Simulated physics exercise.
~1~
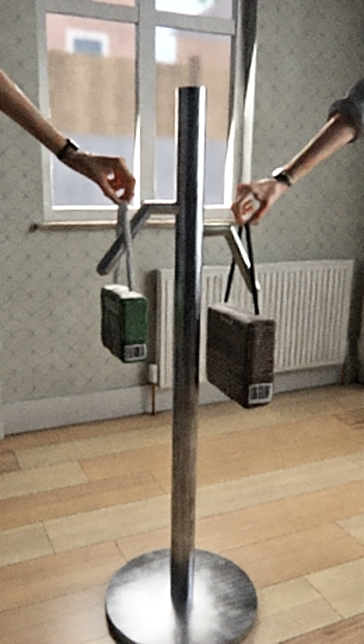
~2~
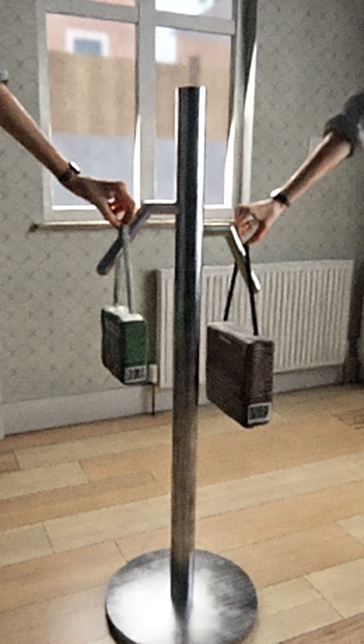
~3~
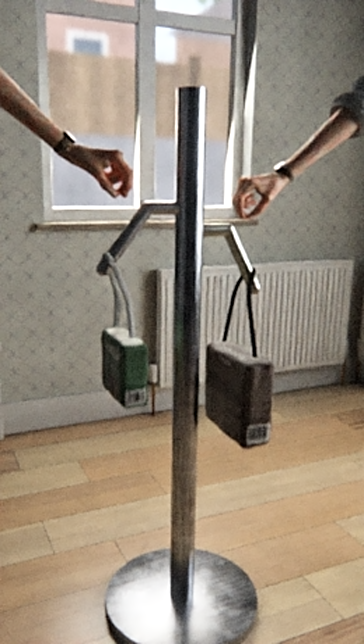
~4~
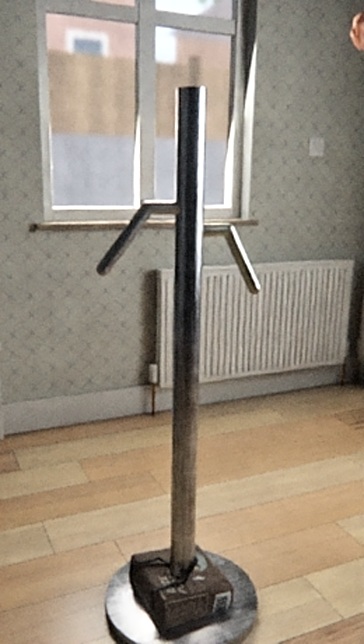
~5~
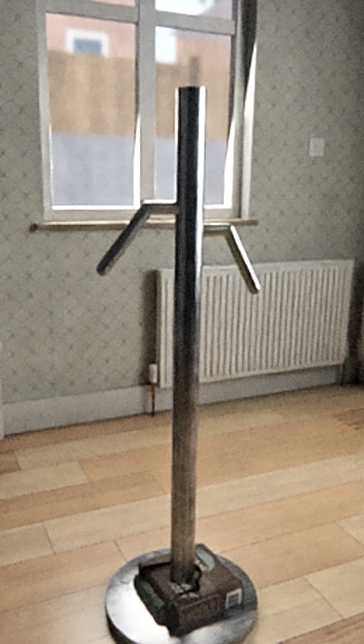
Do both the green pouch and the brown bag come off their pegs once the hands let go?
Yes, both come off the downward-sloping pegs. The green pouch and the brown bag end up lying at the foot of the stand.
